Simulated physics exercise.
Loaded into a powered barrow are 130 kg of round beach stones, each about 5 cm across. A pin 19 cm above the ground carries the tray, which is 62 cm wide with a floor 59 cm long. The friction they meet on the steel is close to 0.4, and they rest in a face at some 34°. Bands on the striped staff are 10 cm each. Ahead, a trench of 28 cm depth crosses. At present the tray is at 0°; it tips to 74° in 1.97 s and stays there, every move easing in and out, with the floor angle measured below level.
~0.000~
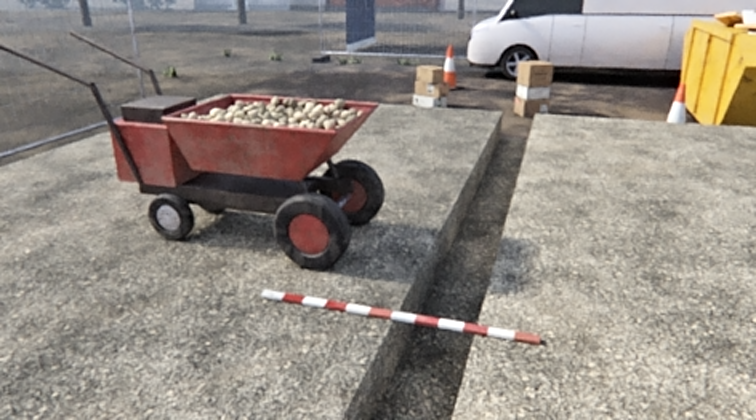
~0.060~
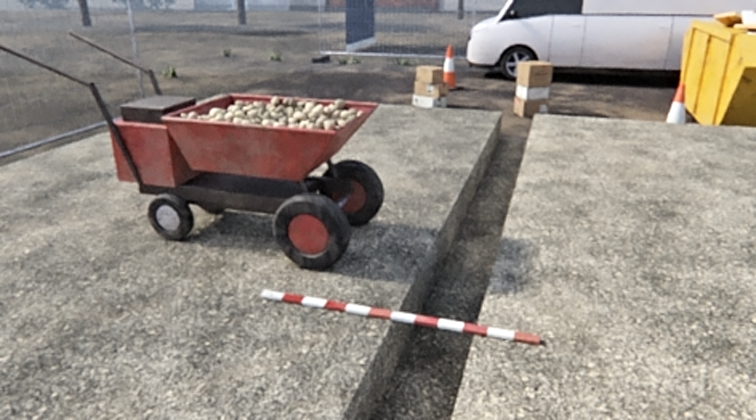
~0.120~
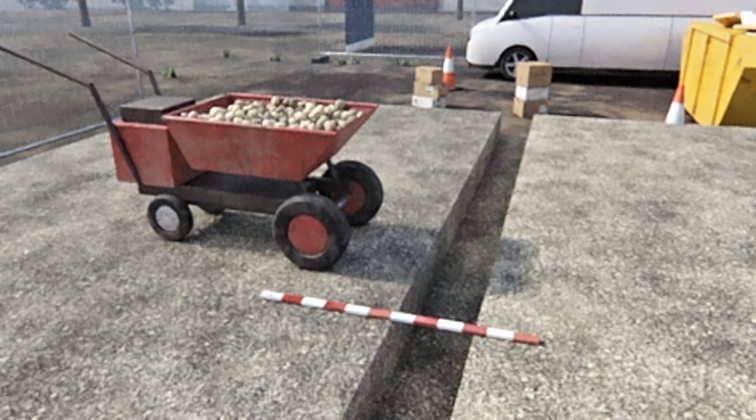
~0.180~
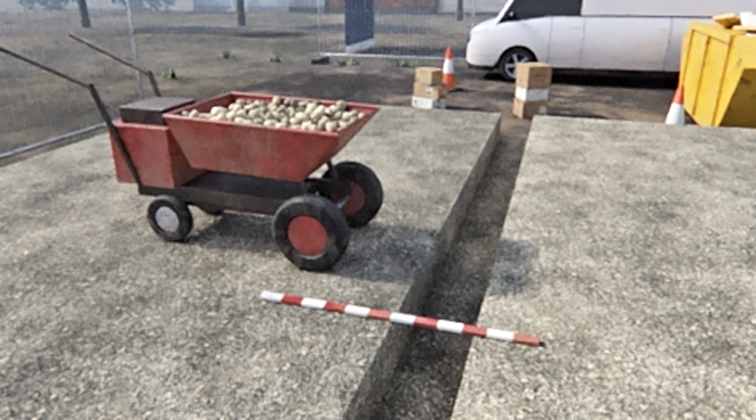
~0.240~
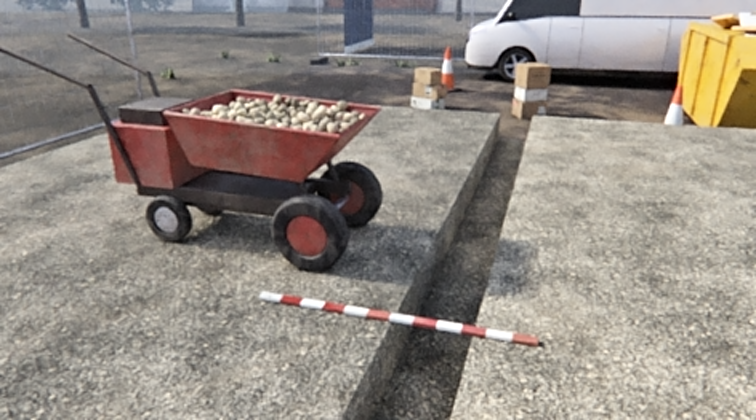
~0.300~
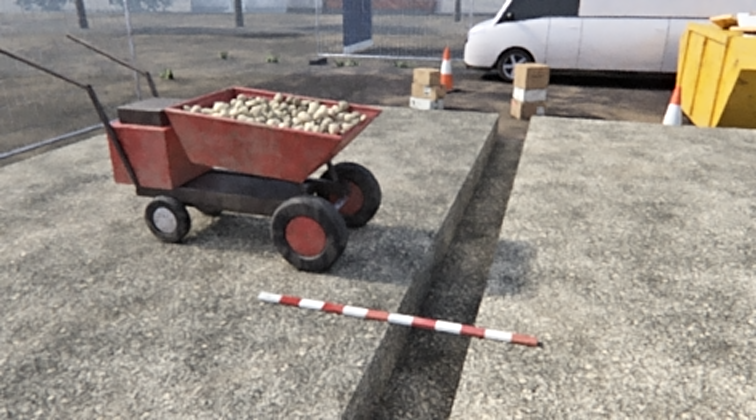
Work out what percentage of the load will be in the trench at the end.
It comes to roughly 89 percent of the load.
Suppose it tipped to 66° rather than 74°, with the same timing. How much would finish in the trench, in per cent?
Around 90 per cent would finish in the trench.
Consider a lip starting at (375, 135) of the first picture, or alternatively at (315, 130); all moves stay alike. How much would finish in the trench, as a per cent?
Estimates: 45 % then 100 %.
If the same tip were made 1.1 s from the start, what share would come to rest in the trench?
My guess is near 80 percent.
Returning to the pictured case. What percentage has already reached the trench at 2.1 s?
Close to 75 per cent has got there by then.
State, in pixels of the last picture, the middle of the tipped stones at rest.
At about pixel (462, 295) in the last view.
After 1.5 s the floor is at 63°; 90 % in the tray, 9 % in the trench; the foremost stones are at (467, 257).
After 2.1 s the floor is at 74°; 17 % in the tray, 73 % in the trench, 10 % past the trench; the foremost stones are at (590, 284).
After 2.4 s the floor is at 74°; 2 % in the tray, 87 % in the trench, 11 % past the trench; the foremost stones are at (634, 280).
After 4.4 s the floor is at 74°; 0 % in the tray, 89 % in the trench, 11 % past the trench; the foremost stones are at (642, 280).
